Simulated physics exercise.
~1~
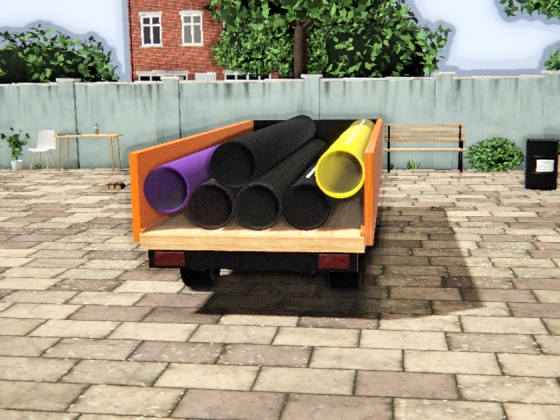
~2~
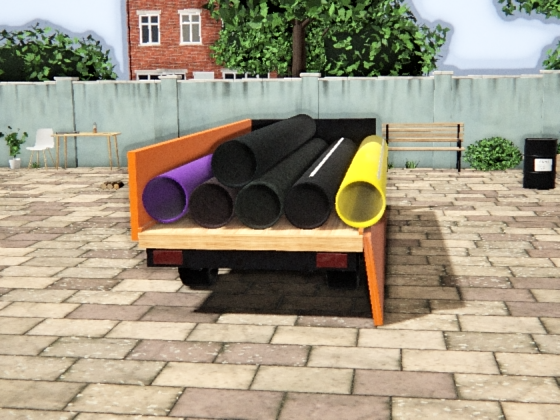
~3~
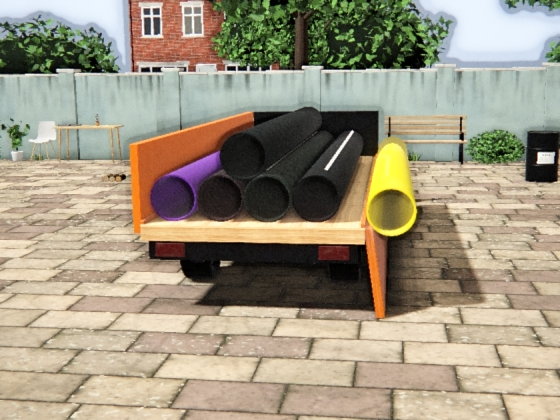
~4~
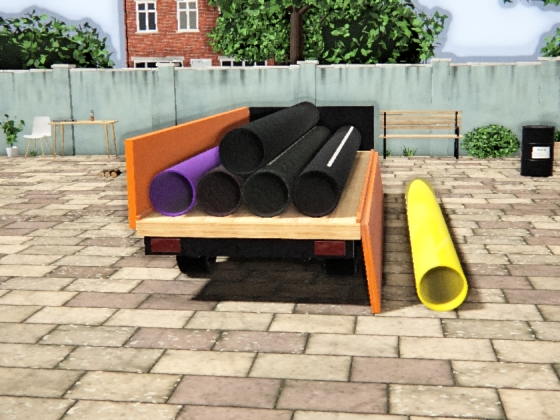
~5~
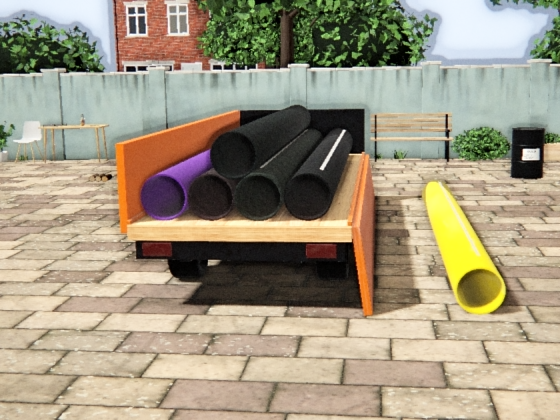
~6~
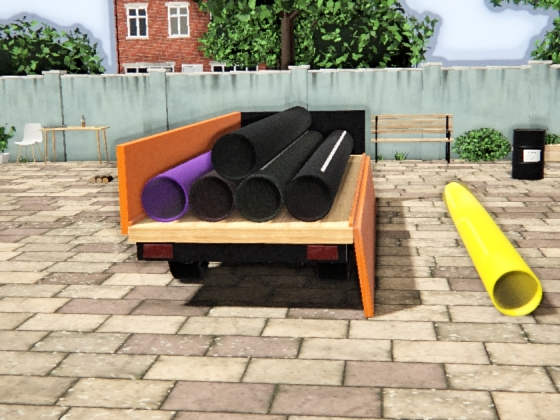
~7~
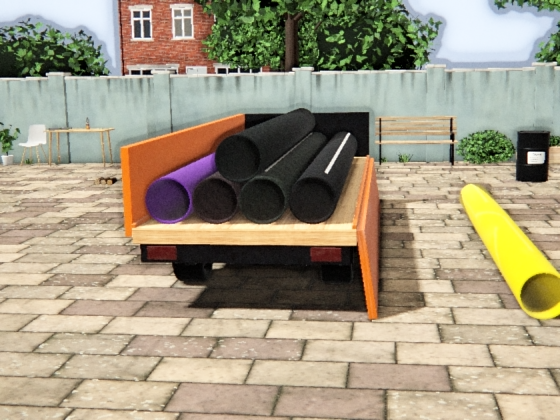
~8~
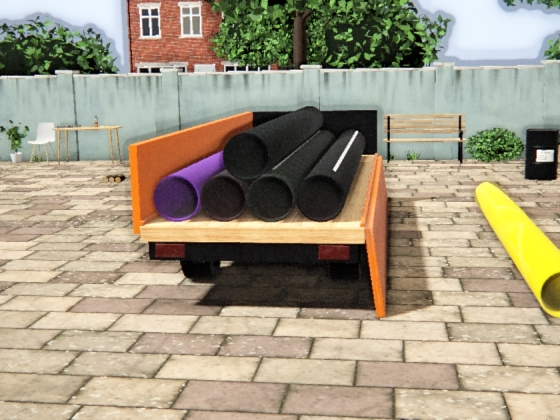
A yellow pipe rolled off a parked trailer after its right side dropped open, landed on the paving and rolled farther right, while the purple pipe and the black ones shifted slightly but stayed stacked on the deck.
